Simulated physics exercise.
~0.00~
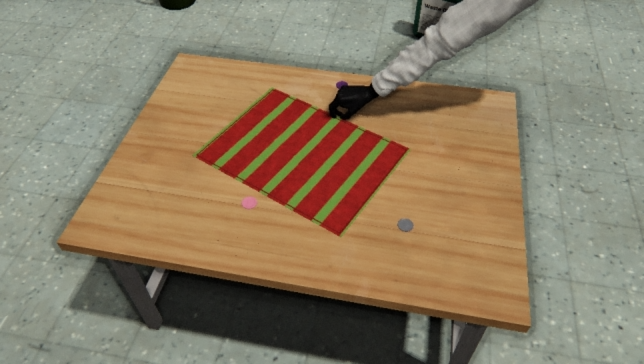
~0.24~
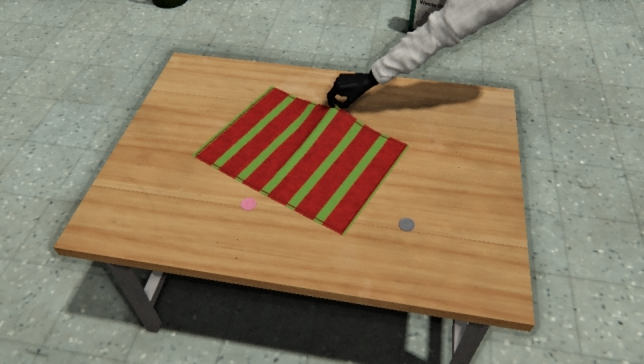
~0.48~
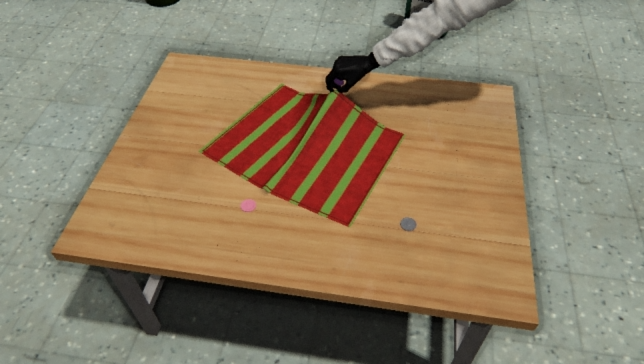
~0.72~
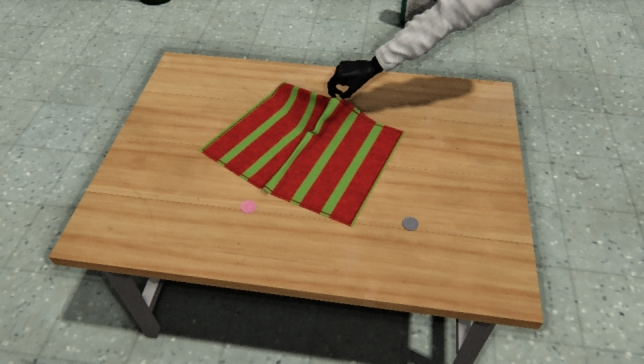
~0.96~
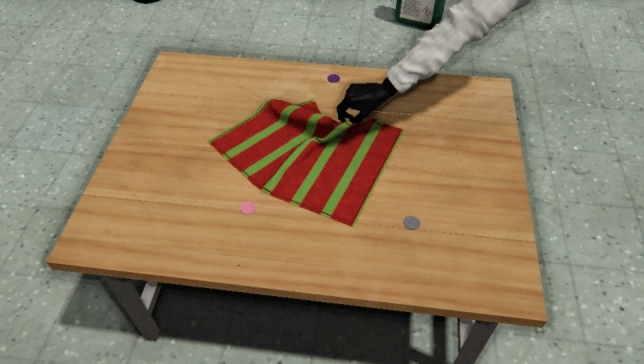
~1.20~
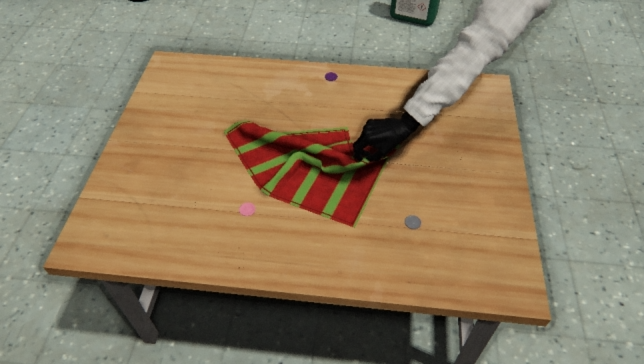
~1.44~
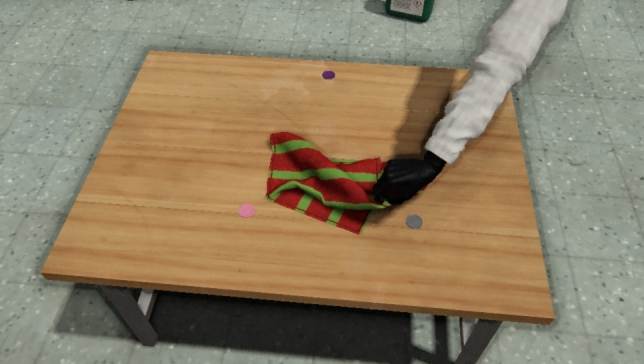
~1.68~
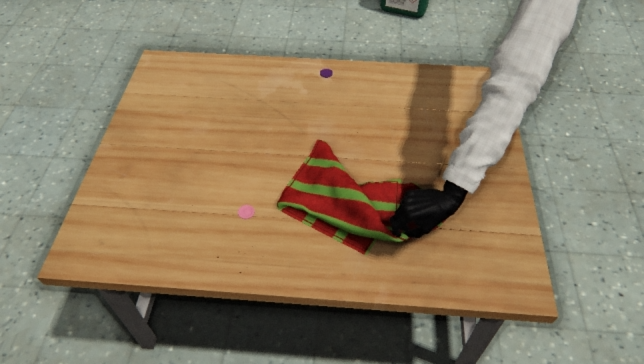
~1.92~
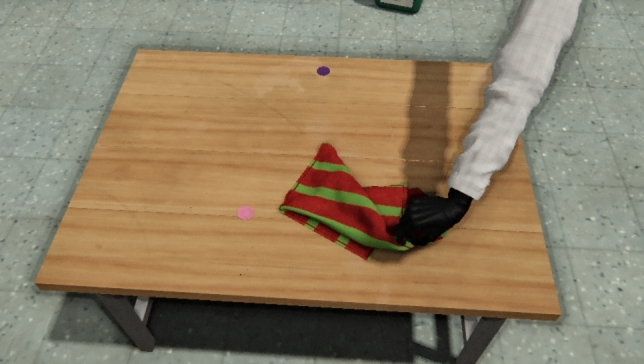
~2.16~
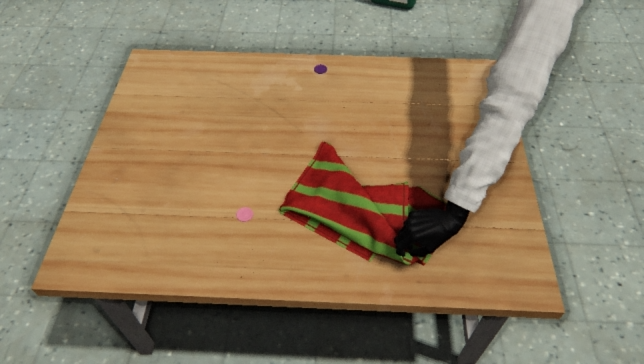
The footage shows a black-gloved hand pinching a red and green striped cloth on a wooden table, lifting it and dragging it right and toward the viewer, where it ends crumpled over the grey disc, still held, while the purple and pink discs stay uncovered.
